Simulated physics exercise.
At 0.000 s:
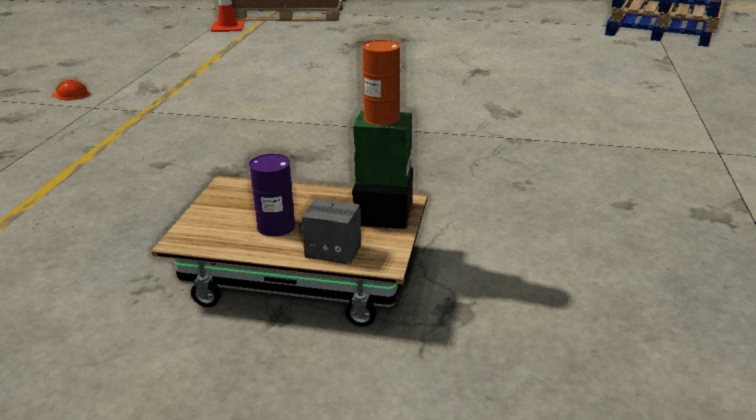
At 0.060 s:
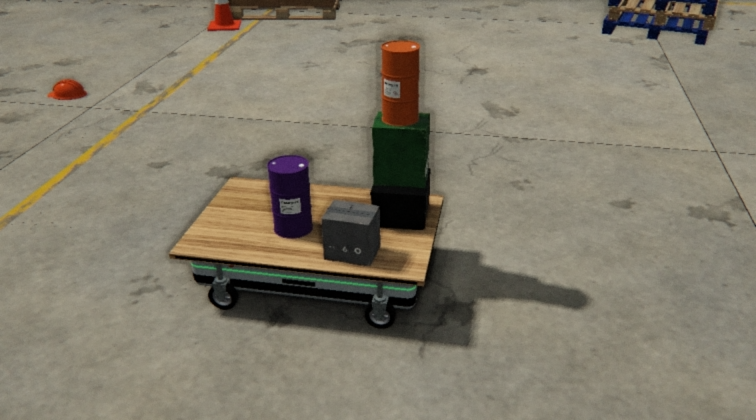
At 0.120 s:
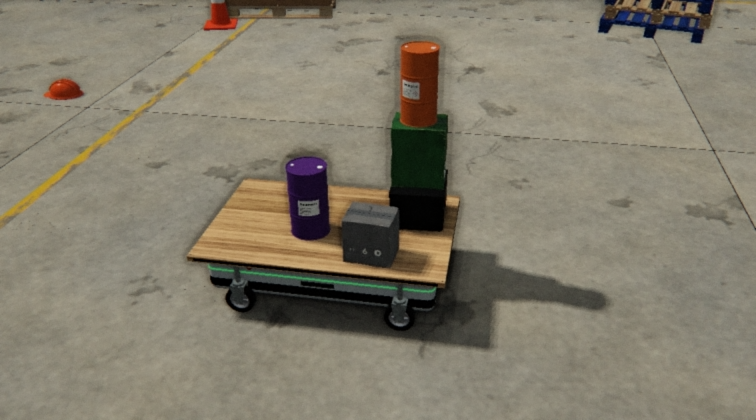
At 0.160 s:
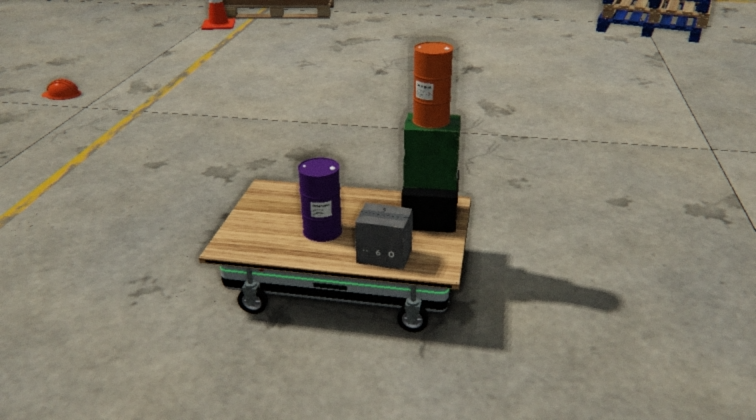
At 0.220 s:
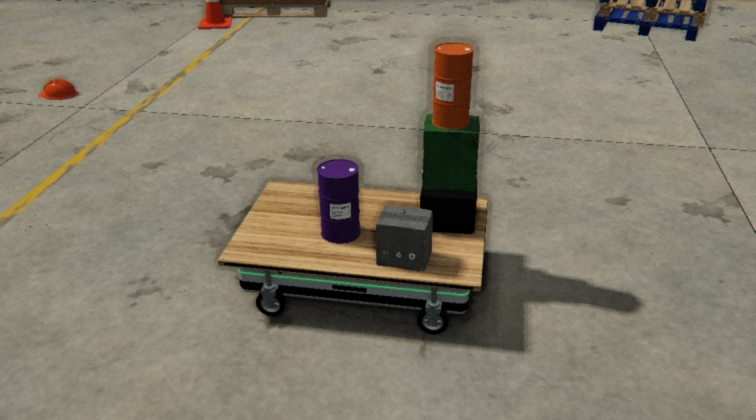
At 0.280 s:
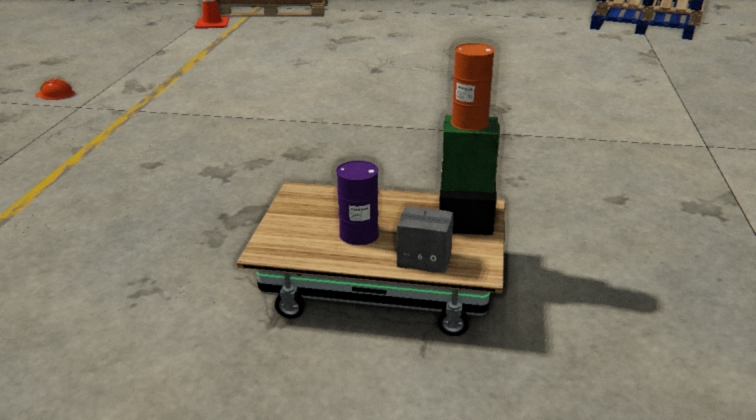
On a concrete warehouse floor, a flat cart carrying a purple canister, a grey parcel, and an orange canister stacked on a green box above a black tote rolls steadily to the right, the items keeping their places on deck.
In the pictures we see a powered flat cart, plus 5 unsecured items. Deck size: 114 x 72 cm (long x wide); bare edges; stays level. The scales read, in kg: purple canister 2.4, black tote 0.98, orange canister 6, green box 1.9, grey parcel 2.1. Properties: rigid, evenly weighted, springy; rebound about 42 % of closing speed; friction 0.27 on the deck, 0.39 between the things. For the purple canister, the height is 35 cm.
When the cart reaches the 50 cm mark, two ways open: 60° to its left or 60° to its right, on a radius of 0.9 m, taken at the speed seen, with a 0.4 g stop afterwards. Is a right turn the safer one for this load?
Yes.
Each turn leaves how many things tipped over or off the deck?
With a left turn it's 4; with a right turn it's 3.
Turning left. Around 0.68 s, 102 cm covered, turned 24°; grey parcel now off the deck; black tote shifted 19 cm near (584, 189); purple canister shifted 5 cm near (493, 197).
Around 1.28 s, 189 cm covered, turned 60°; green box now off the deck; purple canister shifted 16 cm near (609, 135); black tote shifted 15 cm near (607, 106).
Around 1.68 s, 203 cm covered, turned 60°, stopped; black tote now off the deck; purple canister shifted 23 cm near (630, 119).
Finally (2.1 s), off the deck, black tote, orange canister, green box and grey parcel; not toppled but over 10 cm from the start, purple canister. Final places as that camera would see them, purple canister near (630, 119).
Turning right instead, black tote, orange canister and green box tipped over or off the deck, 3 of 5 in all.
